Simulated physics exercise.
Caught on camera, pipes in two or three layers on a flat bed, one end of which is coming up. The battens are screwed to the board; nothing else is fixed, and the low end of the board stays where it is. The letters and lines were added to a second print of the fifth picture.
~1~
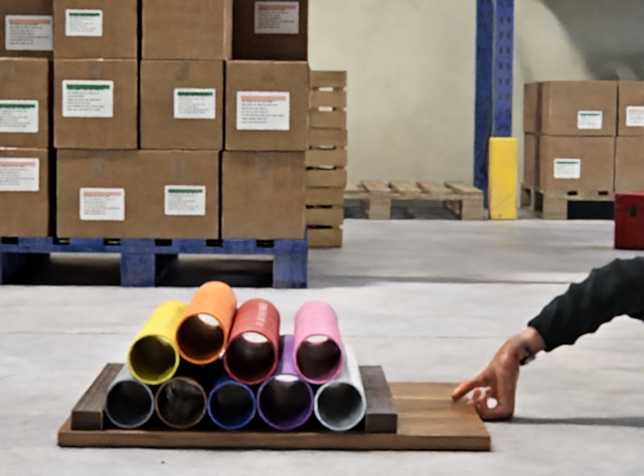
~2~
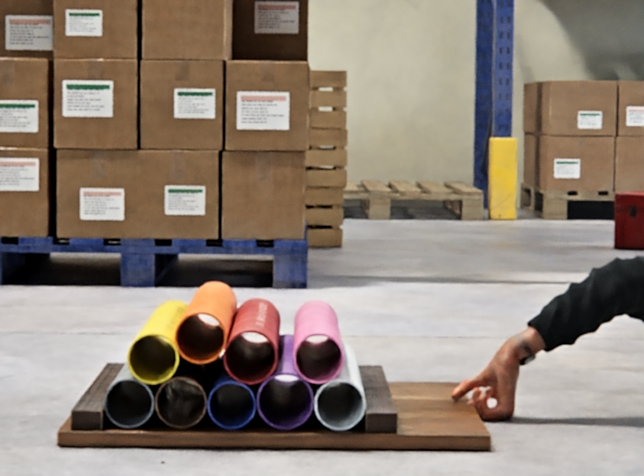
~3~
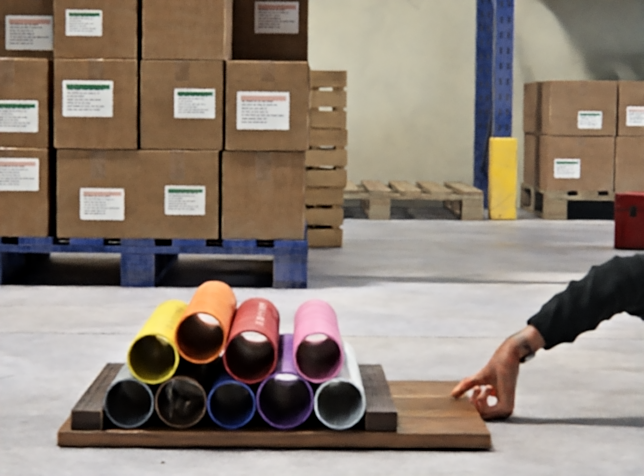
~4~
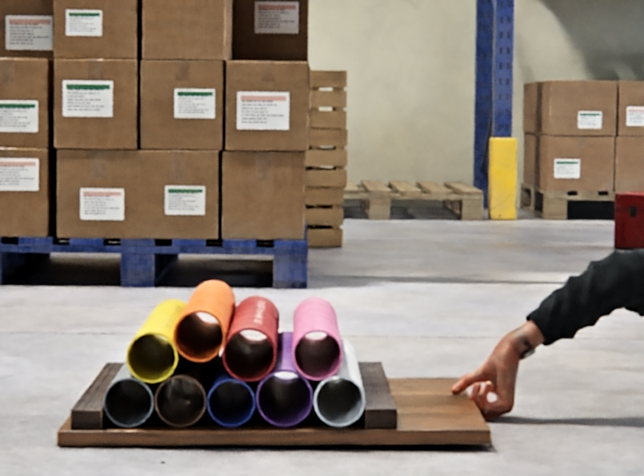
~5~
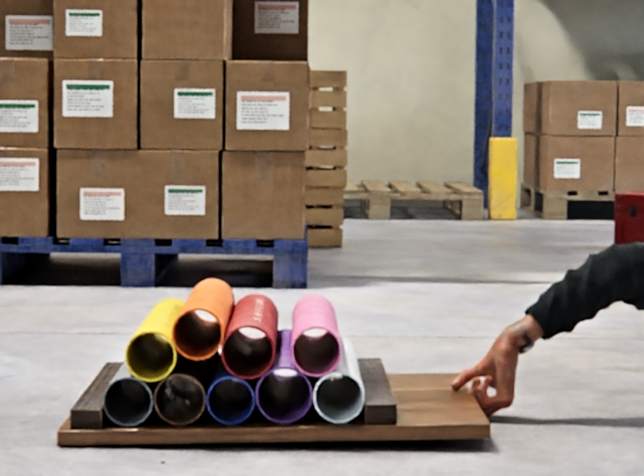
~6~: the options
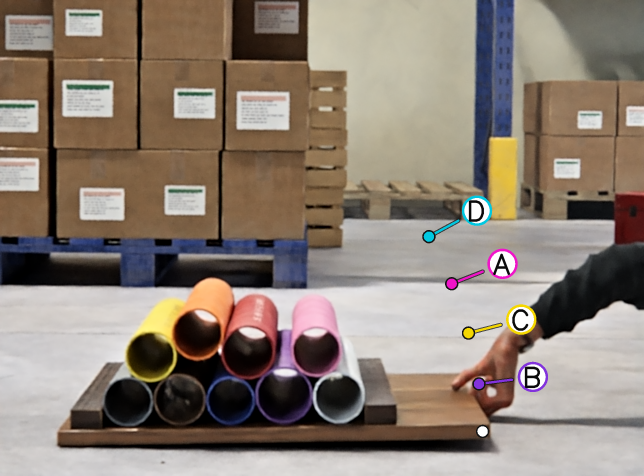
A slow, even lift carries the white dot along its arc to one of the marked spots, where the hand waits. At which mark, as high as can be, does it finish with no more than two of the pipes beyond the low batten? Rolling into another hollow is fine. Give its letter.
No higher than C.
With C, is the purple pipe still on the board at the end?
Yes, with C.
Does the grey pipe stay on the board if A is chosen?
The grey pipe: Yes.
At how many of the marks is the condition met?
Two of them.
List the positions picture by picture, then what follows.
In the first frame, red pipe (251, 357); orange pipe (201, 338); board (277, 402).
In the second frame, board (277, 402); grey pipe (129, 403).
In the third frame, board (277, 401); purple pipe (285, 400).
In the fourth frame, board (277, 399); grey pipe (129, 402); brown pipe (181, 401).
In the fifth frame, board (276, 397); grey pipe (128, 401); brown pipe (180, 400).
On the copy, A at (452, 284); B at (479, 384); C at (469, 333); D at (429, 236); the white dot at (483, 432).
On C. First, board at 12°.
Then, board at 15°.
Finally, board at 15°, one over the low batten (yellow).
By contrast, A three over the low batten (yellow, red, orange); B none over the low batten; D three over the low batten (yellow, red, orange).
